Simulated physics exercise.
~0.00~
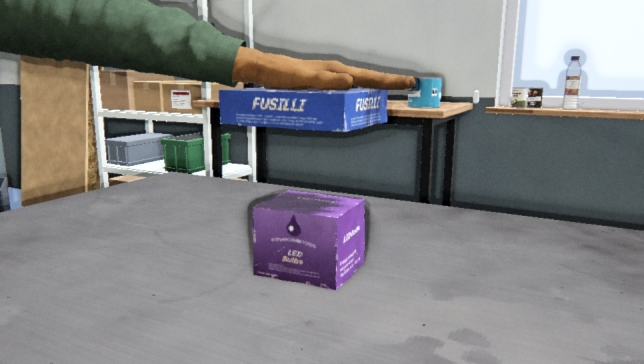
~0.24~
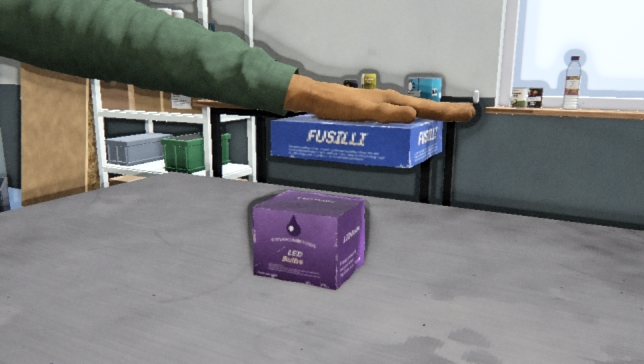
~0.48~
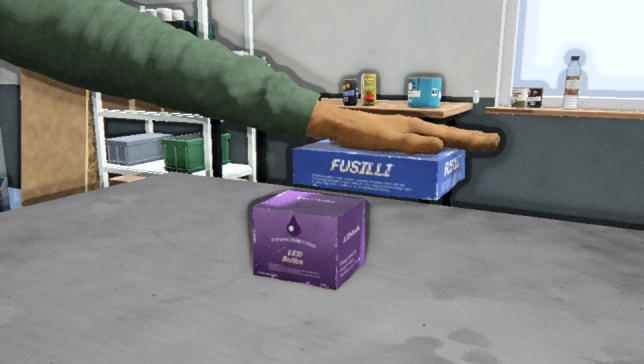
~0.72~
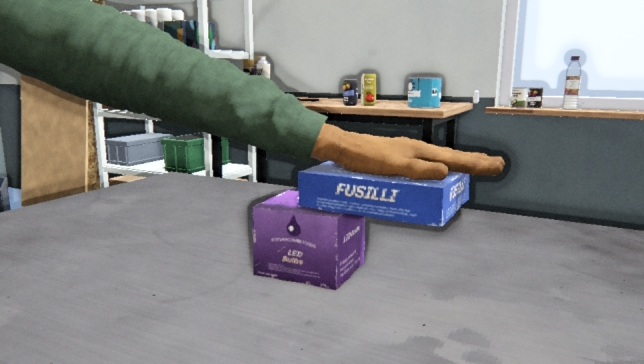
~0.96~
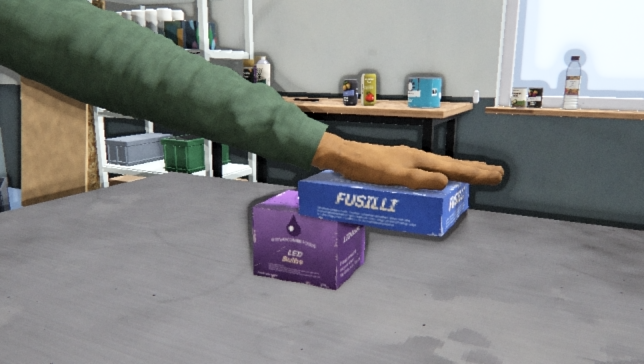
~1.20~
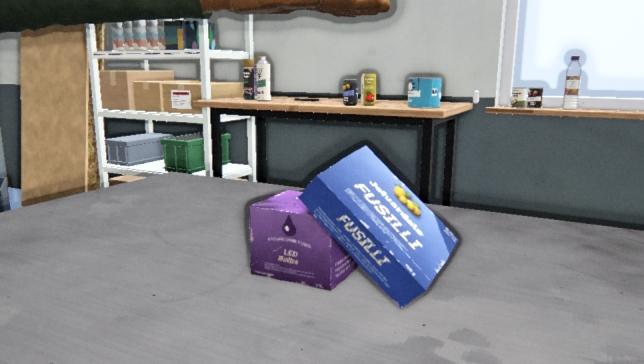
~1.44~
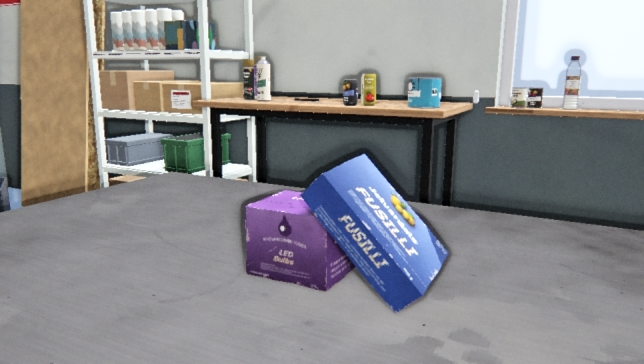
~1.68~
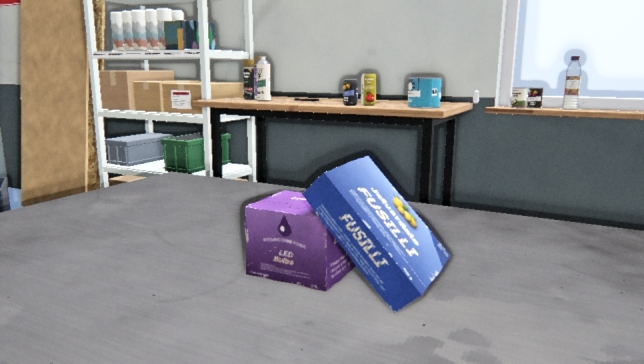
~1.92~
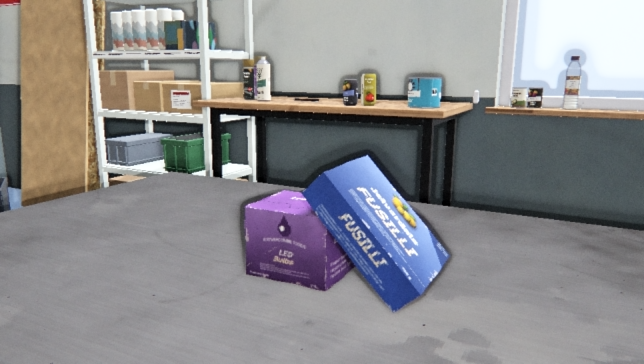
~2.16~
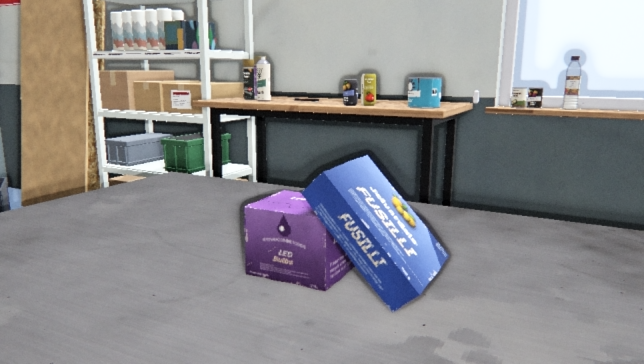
A hand lowering a blue fusilli box onto a purple box's edge and releasing it, the blue box tipping to lean against it.
